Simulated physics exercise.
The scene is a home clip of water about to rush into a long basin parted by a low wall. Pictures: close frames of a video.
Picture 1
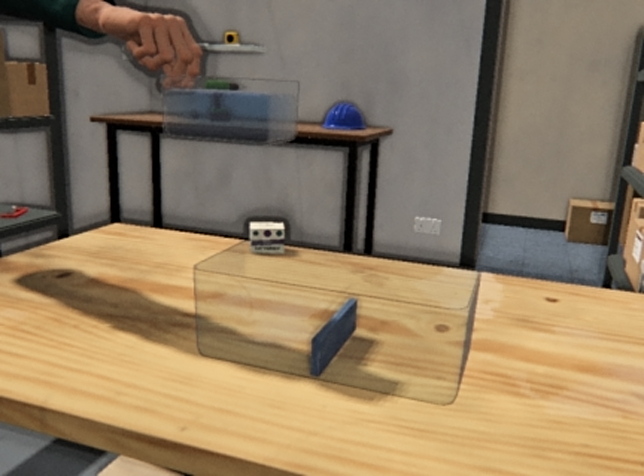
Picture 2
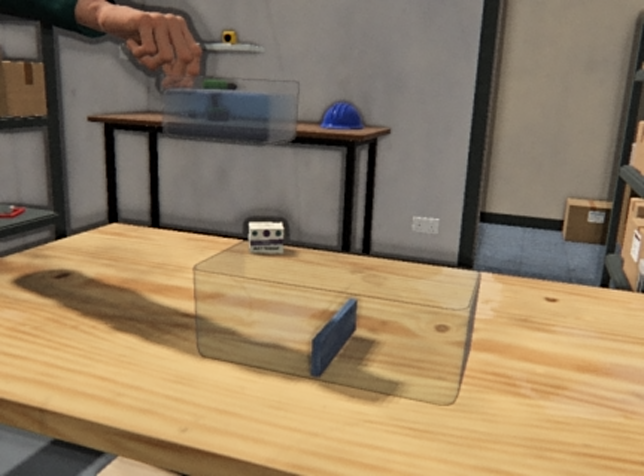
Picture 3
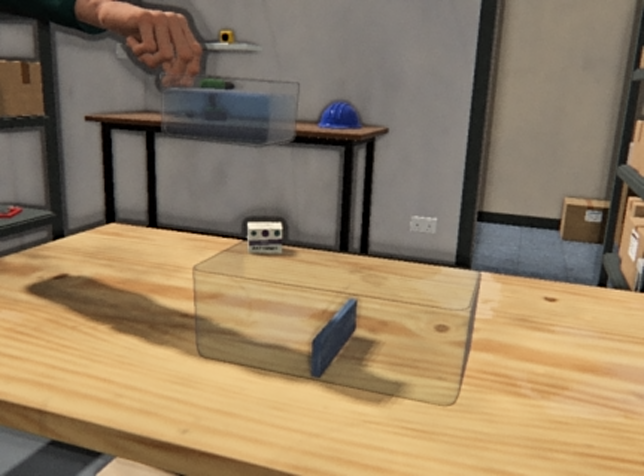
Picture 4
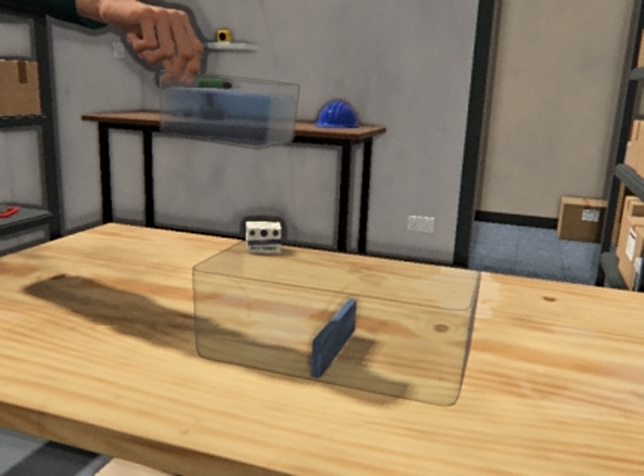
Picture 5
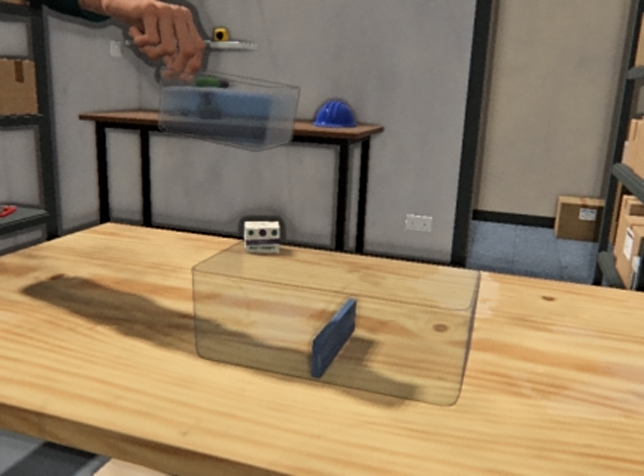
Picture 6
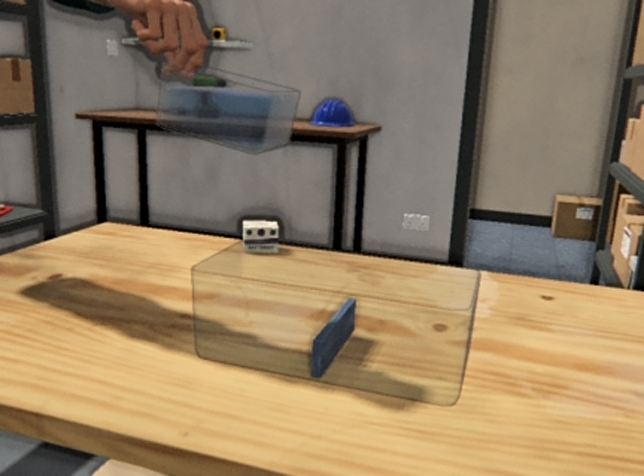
The clip shows a hand holding a clear container of bluish liquid above a wooden table, where a long transparent basin with a low blue wall stands; the hand then slowly tilts the container slightly down toward the right.
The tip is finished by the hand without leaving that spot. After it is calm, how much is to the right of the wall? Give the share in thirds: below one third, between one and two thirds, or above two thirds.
Falls in the midrange.
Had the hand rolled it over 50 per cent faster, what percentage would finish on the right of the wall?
Near 45 parts in a hundred.
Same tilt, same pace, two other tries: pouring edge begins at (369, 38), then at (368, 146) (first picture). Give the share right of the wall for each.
Try one: 85 %; try two: 95 %.
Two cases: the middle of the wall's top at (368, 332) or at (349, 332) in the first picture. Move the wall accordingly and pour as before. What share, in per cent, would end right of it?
Note - case one near 10 %, case two near 45 %.
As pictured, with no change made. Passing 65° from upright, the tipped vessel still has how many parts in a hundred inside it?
About 55 % remains.
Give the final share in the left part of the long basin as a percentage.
Roughly 40 per cent.
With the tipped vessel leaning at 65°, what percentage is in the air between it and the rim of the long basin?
Near 35 parts in a hundred.
A moment on, the tilt is 65° and 55 per cent is still to pour, 3 is left of the wall and 4 right of it.
Next, the tilt is 97° and 12 per cent is still to pour, 20 is left of the wall and 56 right of it.
Then the tilt is 102° and 1 per cent is still to pour, 39 is left of the wall and 56 right of it.
Later the tilt is 102° and 0 per cent is still to pour, 42 is left of the wall and 56 right of it.
Finally, 42 per cent lies left of the wall, 56 right of it and 2 outside.
